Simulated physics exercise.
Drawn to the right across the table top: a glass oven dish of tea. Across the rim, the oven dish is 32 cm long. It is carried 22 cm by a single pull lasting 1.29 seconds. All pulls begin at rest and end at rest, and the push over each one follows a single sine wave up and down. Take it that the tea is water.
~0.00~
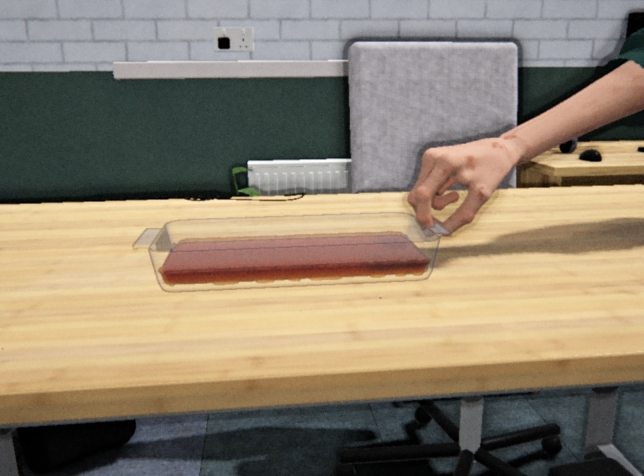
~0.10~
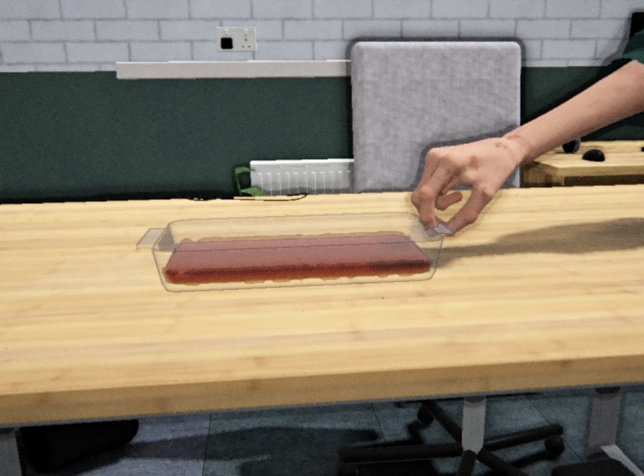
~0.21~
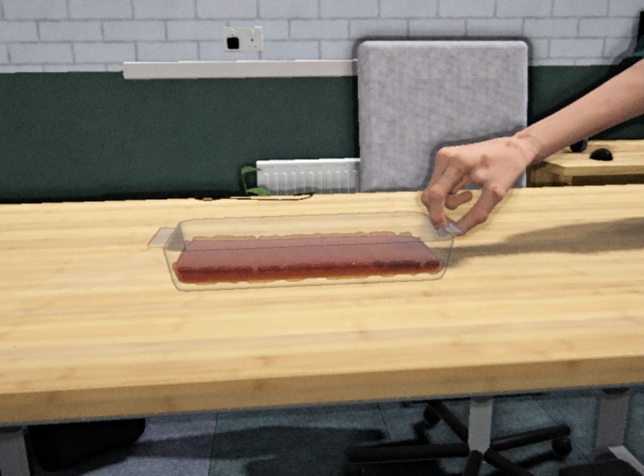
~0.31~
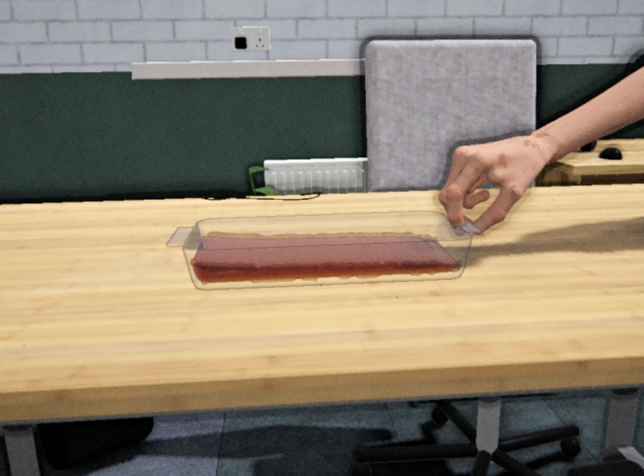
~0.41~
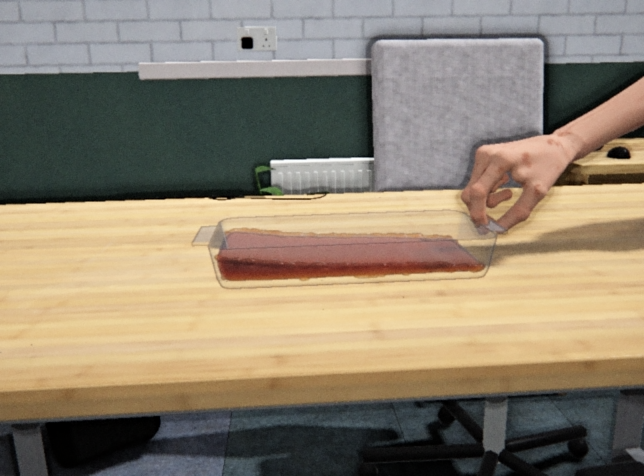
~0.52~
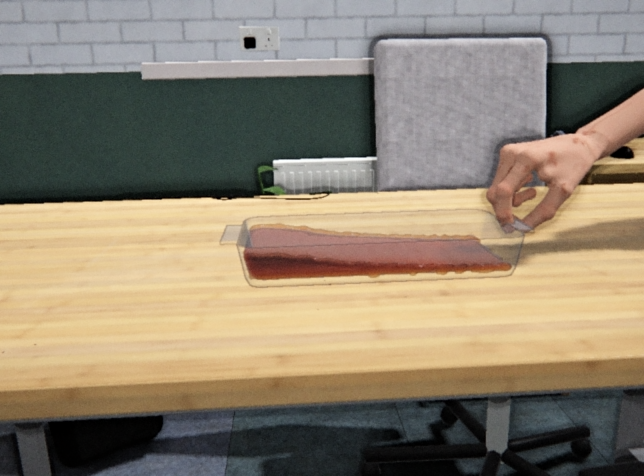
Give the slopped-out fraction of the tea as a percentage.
Roughly 5 in every hundred.
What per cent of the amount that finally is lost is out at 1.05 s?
My estimate is about 20 in a hundred.
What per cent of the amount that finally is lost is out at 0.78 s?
Something near 0 out of a hundred.
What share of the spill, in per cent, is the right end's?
Right end fraction of spill: About 90 in a hundred.
Then, 0.78 s in, it has gone 16 cm; 0 per cent is out over the left end and 0 over the right.
Then, 1.05 s in, it has gone 21 cm; 0 per cent is out over the left end and 1 over the right.
Then, 1.31 s in, it has gone 22 cm; 0 per cent is out over the left end and 5 over the right.
Then, 1.58 s in, it has gone 22 cm; 0 per cent is out over the left end and 5 over the right.
Finally, 5 per cent is out in all, 1 of it over the left end.
